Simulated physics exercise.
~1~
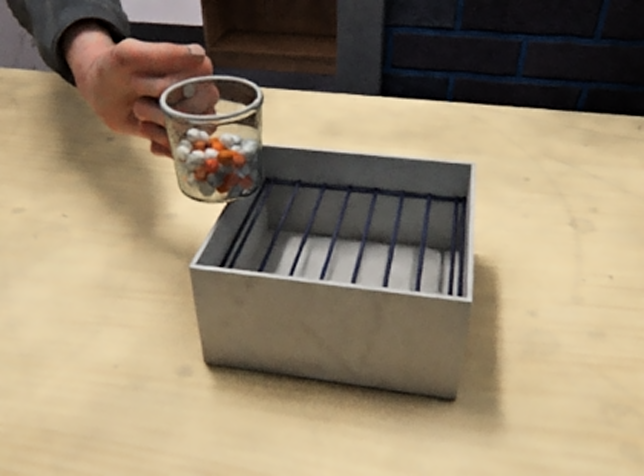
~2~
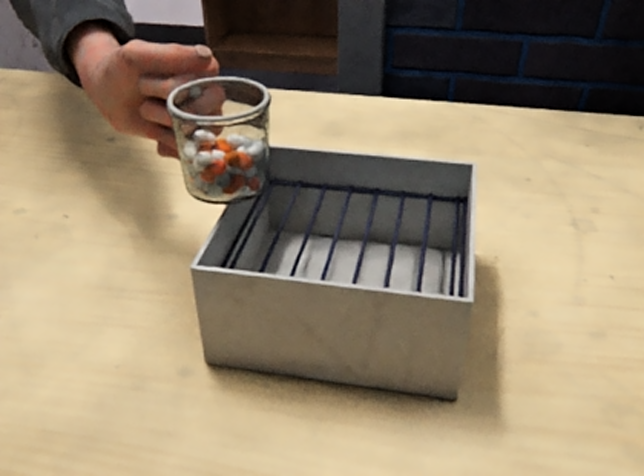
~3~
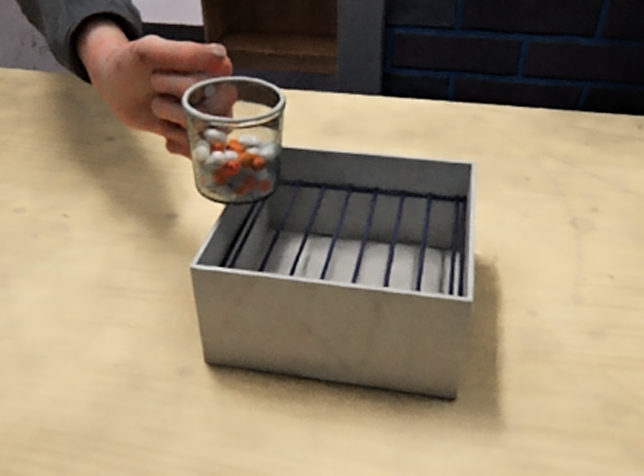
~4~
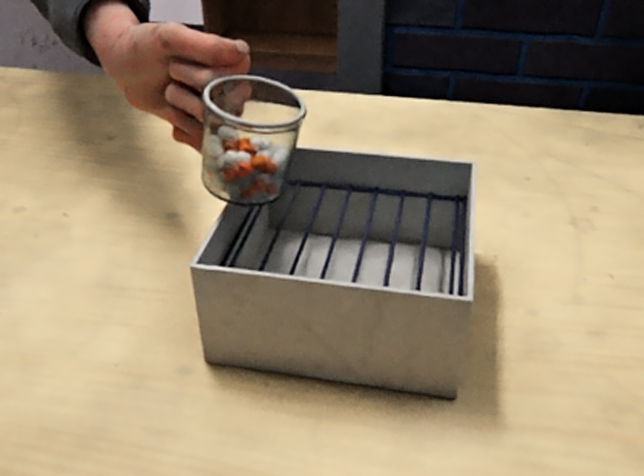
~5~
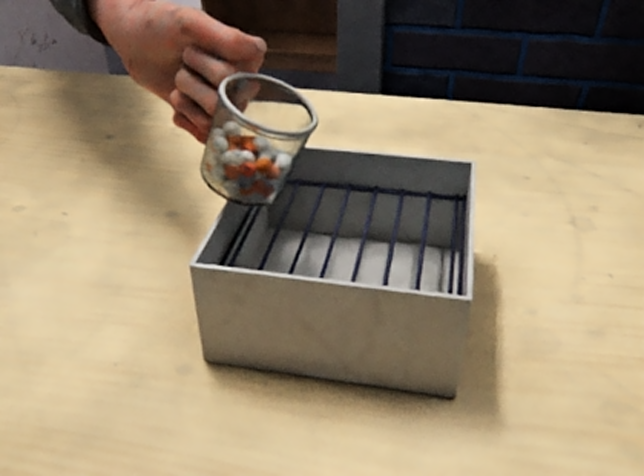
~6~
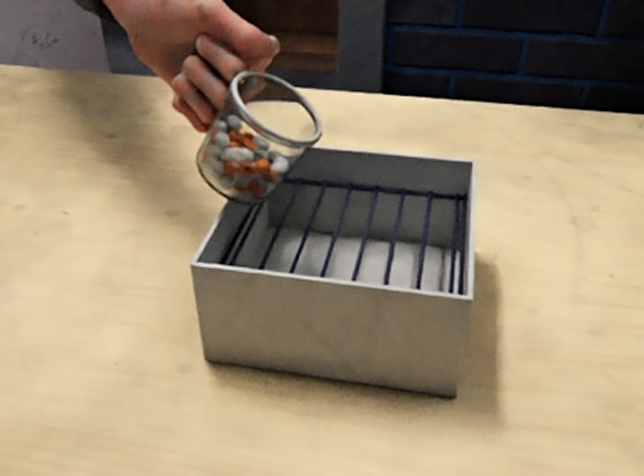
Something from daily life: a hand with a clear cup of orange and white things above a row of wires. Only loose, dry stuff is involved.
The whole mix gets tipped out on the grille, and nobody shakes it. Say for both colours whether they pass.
Orange: Fallen below; white: Fallen below.
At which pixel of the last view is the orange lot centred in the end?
About (339, 292) in pixels.
Then, 0.50 s later than the last frame, orange ones, every one in the cup; white ones, every one in the cup.
Then, 0.93 s later than the last frame, orange ones, almost all in the cup, just a few on or over the wires, just a few under the rack; white ones, the larger part in the cup, about a tenth on or over the wires, about a tenth under the rack.
Then, 1.30 s later than the last frame, orange ones, just a few on or over the wires, almost all under the rack; white ones, about a tenth on or over the wires, the larger part under the rack.
When it is over, orange ones, every one under the rack; white ones, every one under the rack.
